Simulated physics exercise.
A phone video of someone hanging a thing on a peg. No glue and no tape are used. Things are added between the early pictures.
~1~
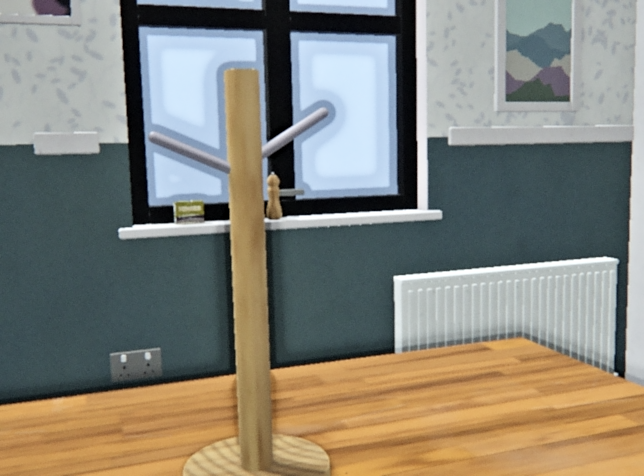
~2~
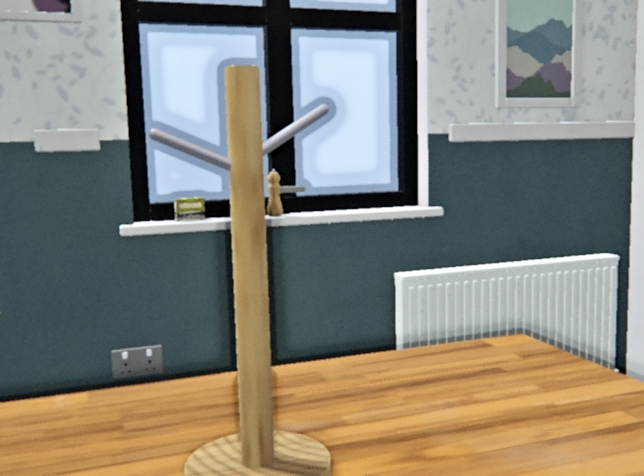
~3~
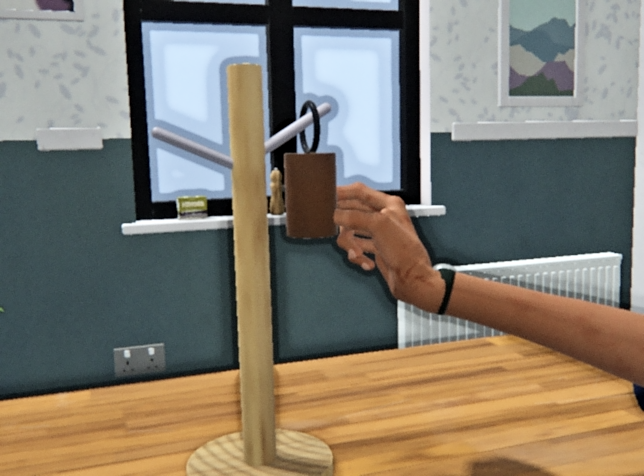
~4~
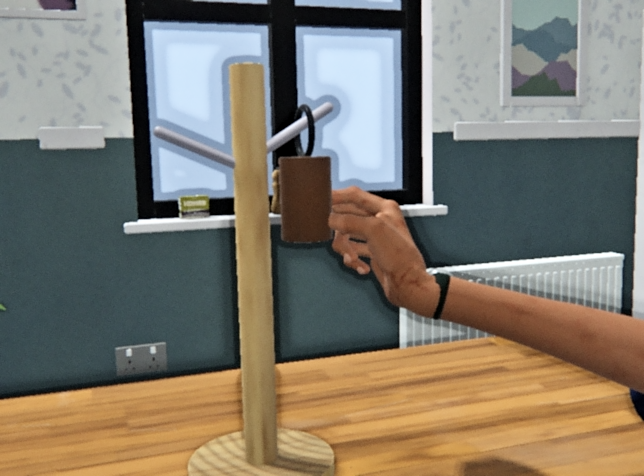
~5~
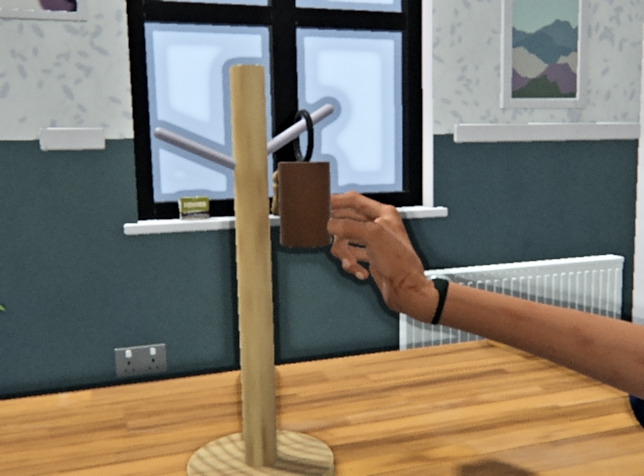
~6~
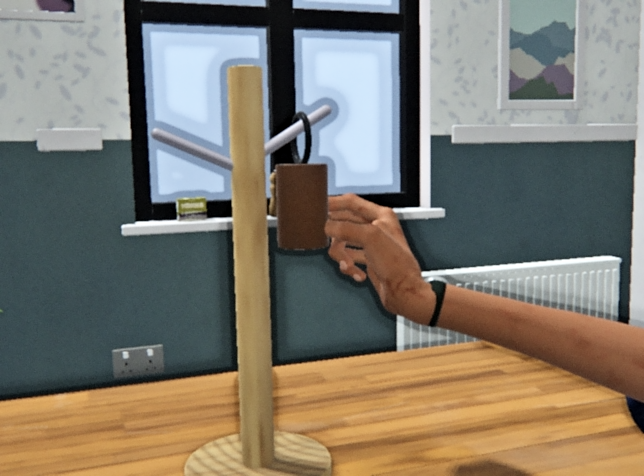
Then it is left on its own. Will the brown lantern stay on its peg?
Yes, looks like it's going to hold firm after the release.
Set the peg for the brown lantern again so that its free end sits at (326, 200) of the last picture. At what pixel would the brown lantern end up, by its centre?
Around (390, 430).
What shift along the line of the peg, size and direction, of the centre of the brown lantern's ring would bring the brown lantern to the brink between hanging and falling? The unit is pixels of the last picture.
Shift needed: About 4 pixels, direction left.
Then, 0.16 s later than the last frame, brown lantern tilted by 23° near (295, 195).
When it is over, the brown lantern remains hooked, near (295, 195).
